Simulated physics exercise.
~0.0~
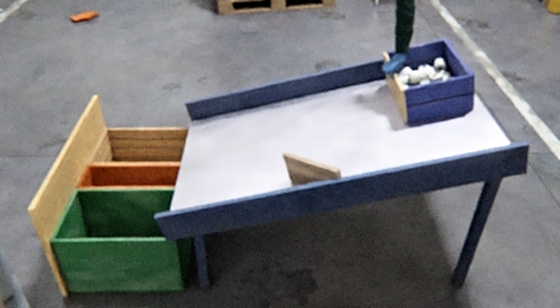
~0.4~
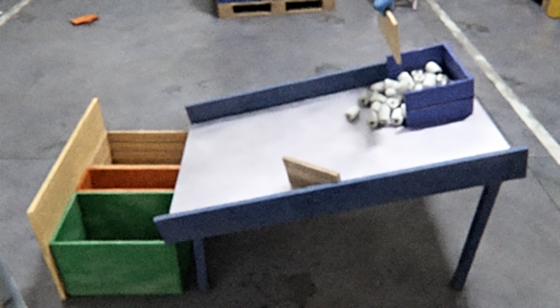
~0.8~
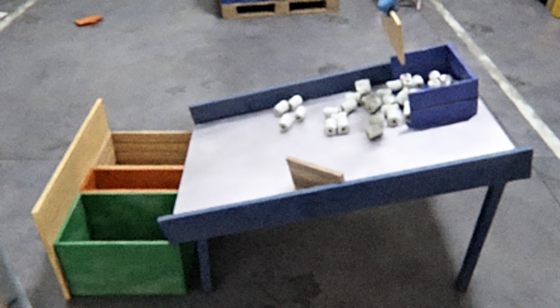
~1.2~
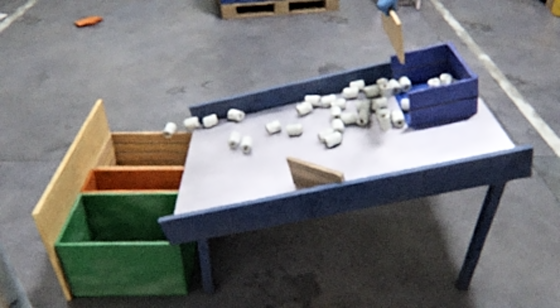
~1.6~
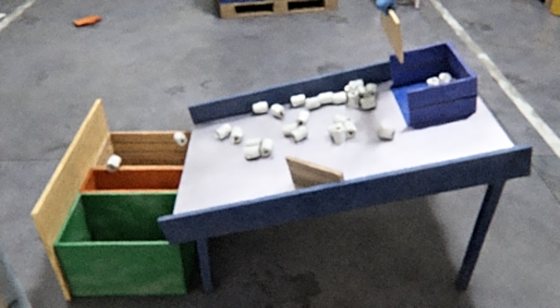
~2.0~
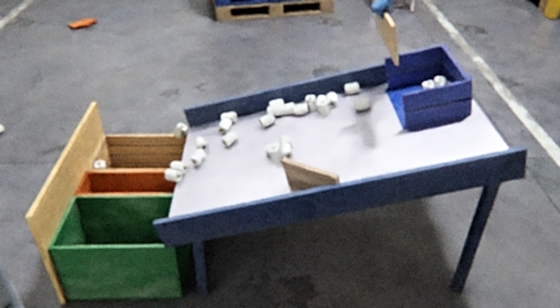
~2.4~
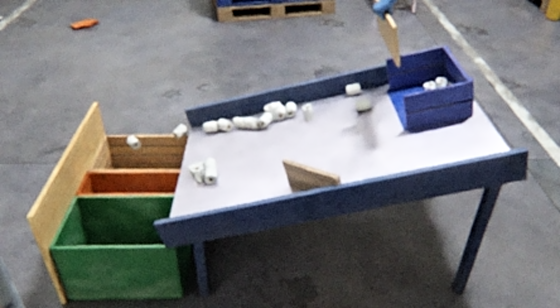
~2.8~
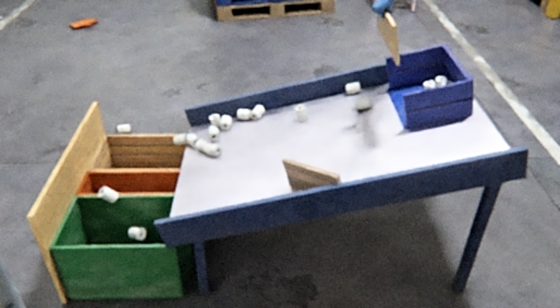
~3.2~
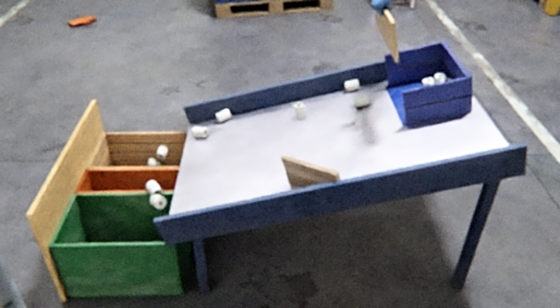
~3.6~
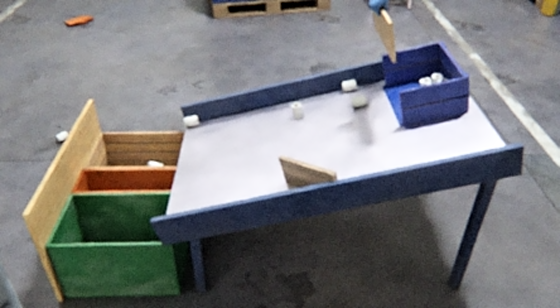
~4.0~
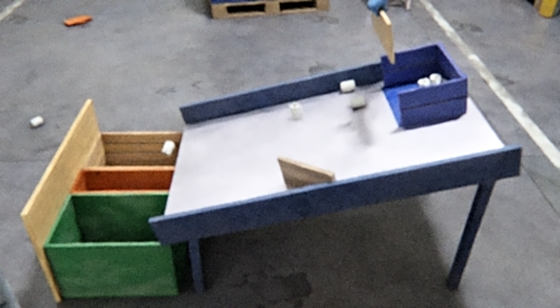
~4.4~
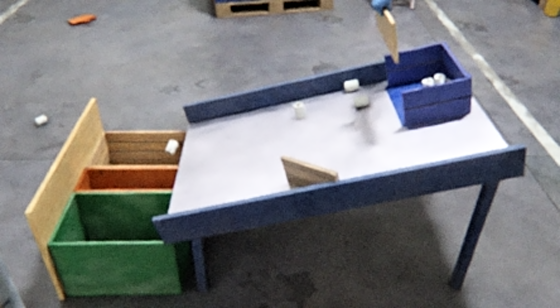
The footage shows a small wooden gate rising from a blue pen, releasing white rolls that tumble leftward down a tilted table towards three containers. Most drop into them, one flies past the containers onto the floor, and a few rolls stay on the table and in the pen.
